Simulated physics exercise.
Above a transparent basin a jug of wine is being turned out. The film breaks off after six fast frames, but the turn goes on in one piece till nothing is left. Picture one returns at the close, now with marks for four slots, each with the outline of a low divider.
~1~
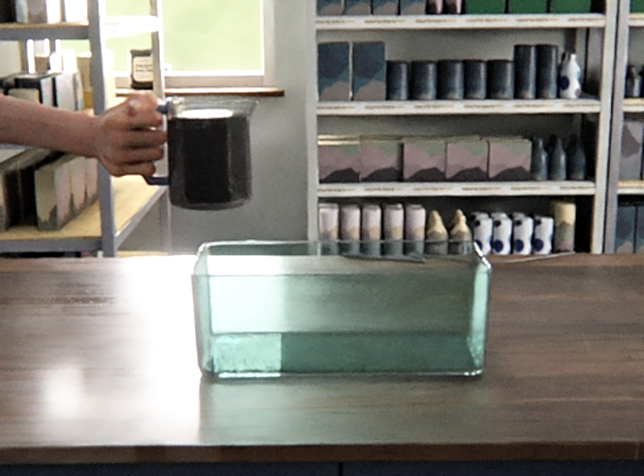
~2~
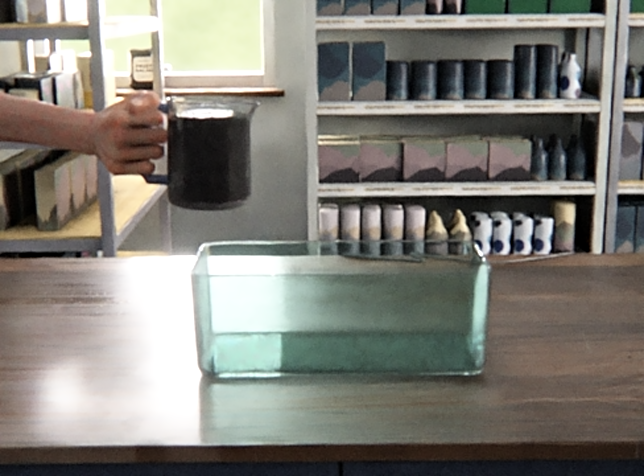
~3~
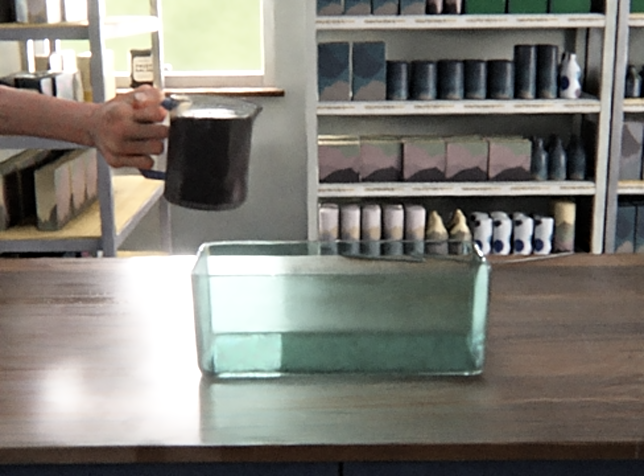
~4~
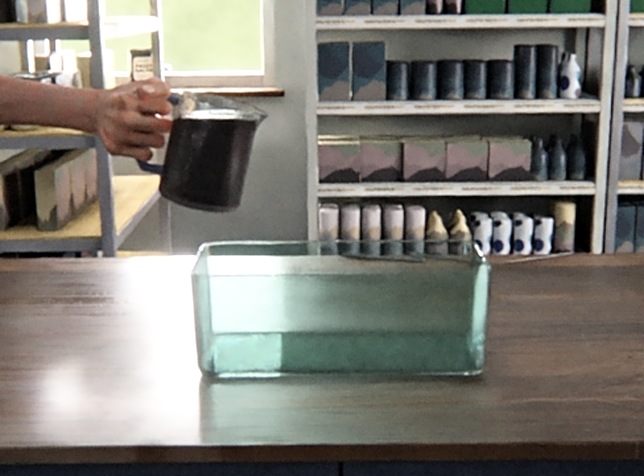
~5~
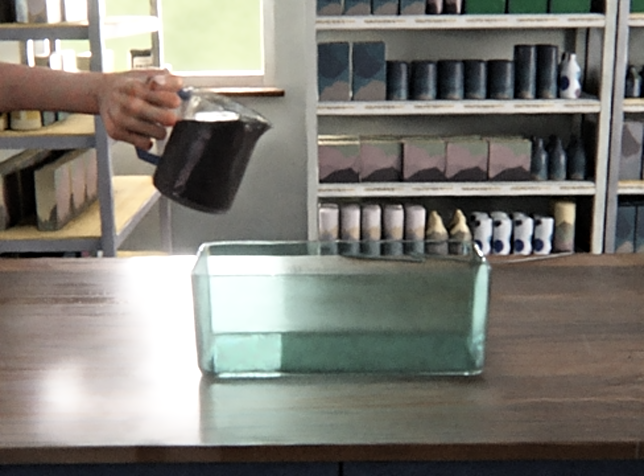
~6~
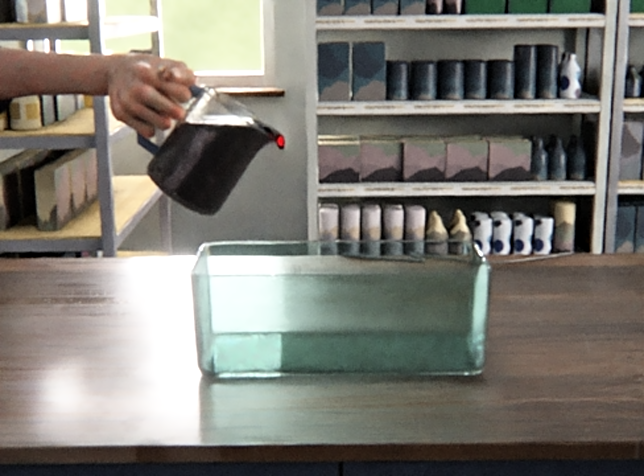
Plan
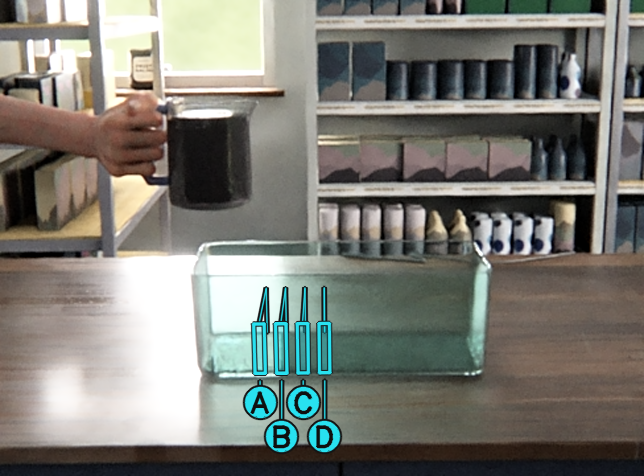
We see a hand holding a glass jug of dark liquid above a transparent basin on a wooden table. The hand gradually tilts the jug to the right until the liquid reaches past its lip, showing red at the spout.
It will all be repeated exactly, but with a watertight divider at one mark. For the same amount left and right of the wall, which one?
Place D.
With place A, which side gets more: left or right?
More ends on the right.
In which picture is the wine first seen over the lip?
Picture 6.
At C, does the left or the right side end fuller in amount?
The right side.
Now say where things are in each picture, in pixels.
The first frame shows upright, lip at (256, 102); basin from (197, 374) to (485, 371); nothing has left yet.
The second frame shows upright, lip at (258, 103); nothing has left yet.
The third frame shows tipped about 6°, lip at (261, 108); nothing has left yet.
The fourth frame shows tipped about 14°, lip at (267, 115); nothing has left yet.
The fifth frame shows tipped about 24°, lip at (272, 126); nothing has left yet.
The sixth frame shows tipped about 35°, lip at (276, 139); wine is over the lip, down to (281, 146).
On the marked copy, A at (260, 380); B at (281, 380); C at (303, 380); D at (324, 380).
For place A, about 1 % ends left of the wall and 98 % right of it.
For place B, about 2 % ends left of the wall and 97 % right of it.
For place C, about 18 % ends left of the wall and 81 % right of it.
For place D, about 48 % ends left of the wall and 50 % right of it.
